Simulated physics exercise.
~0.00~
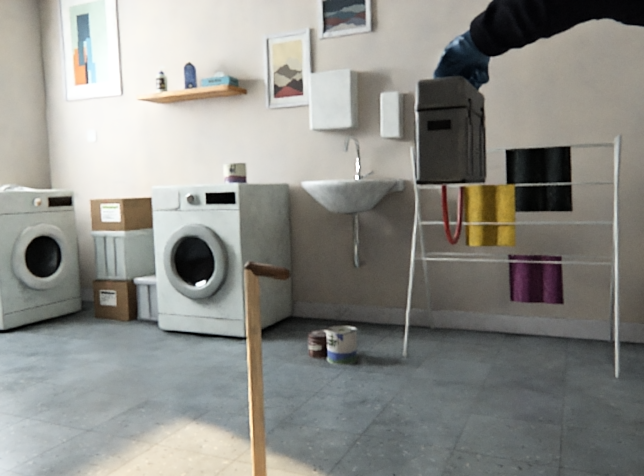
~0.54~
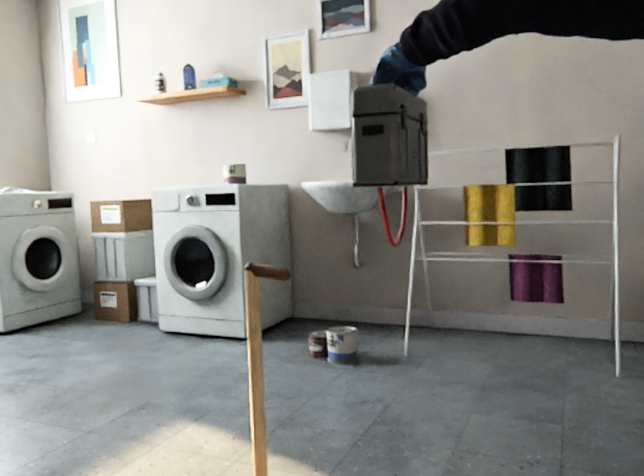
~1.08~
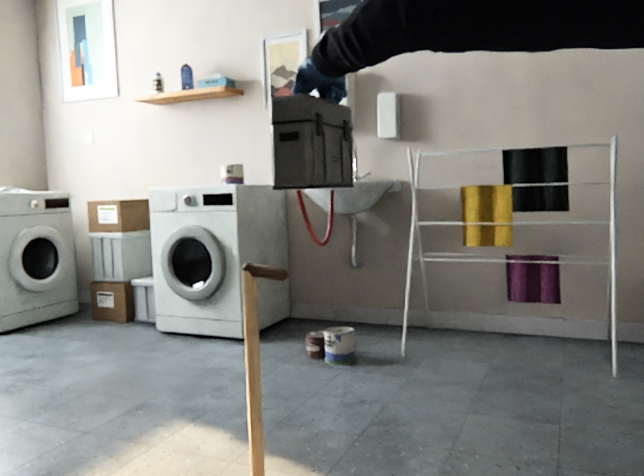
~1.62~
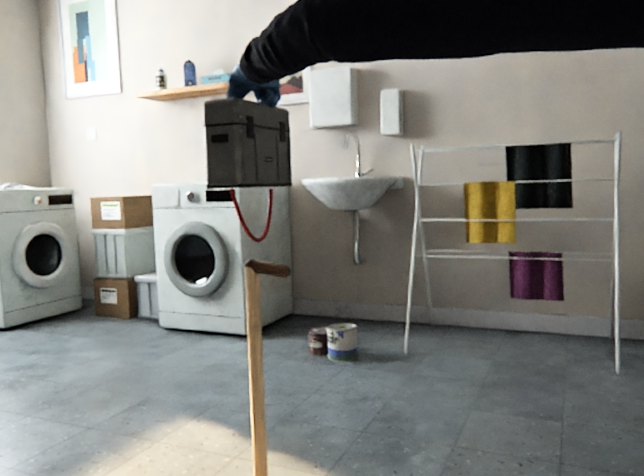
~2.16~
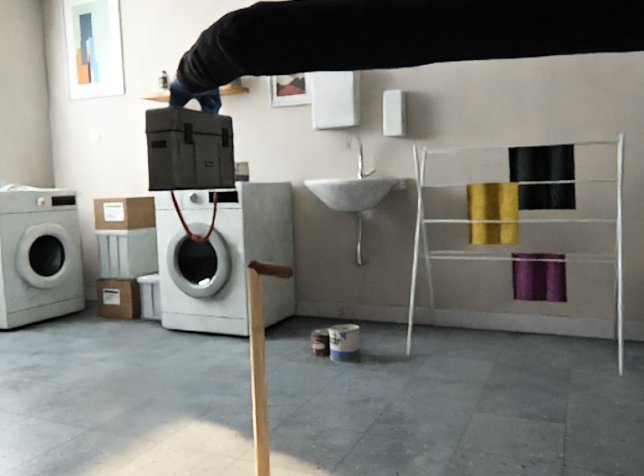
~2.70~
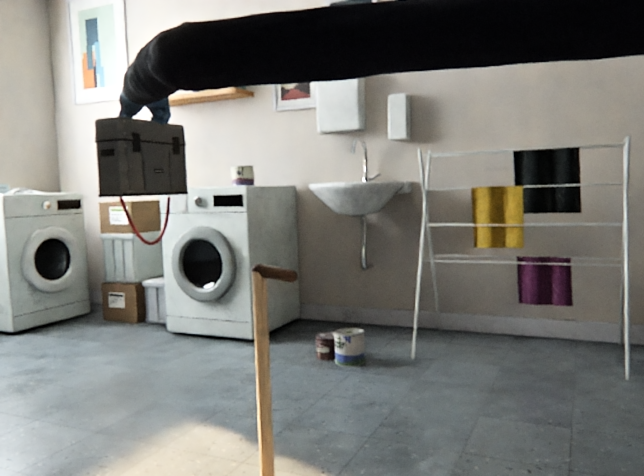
Grey case with a dangling red loop being carried left by a gloved hand, passing over a wooden post and continuing clear beyond it.
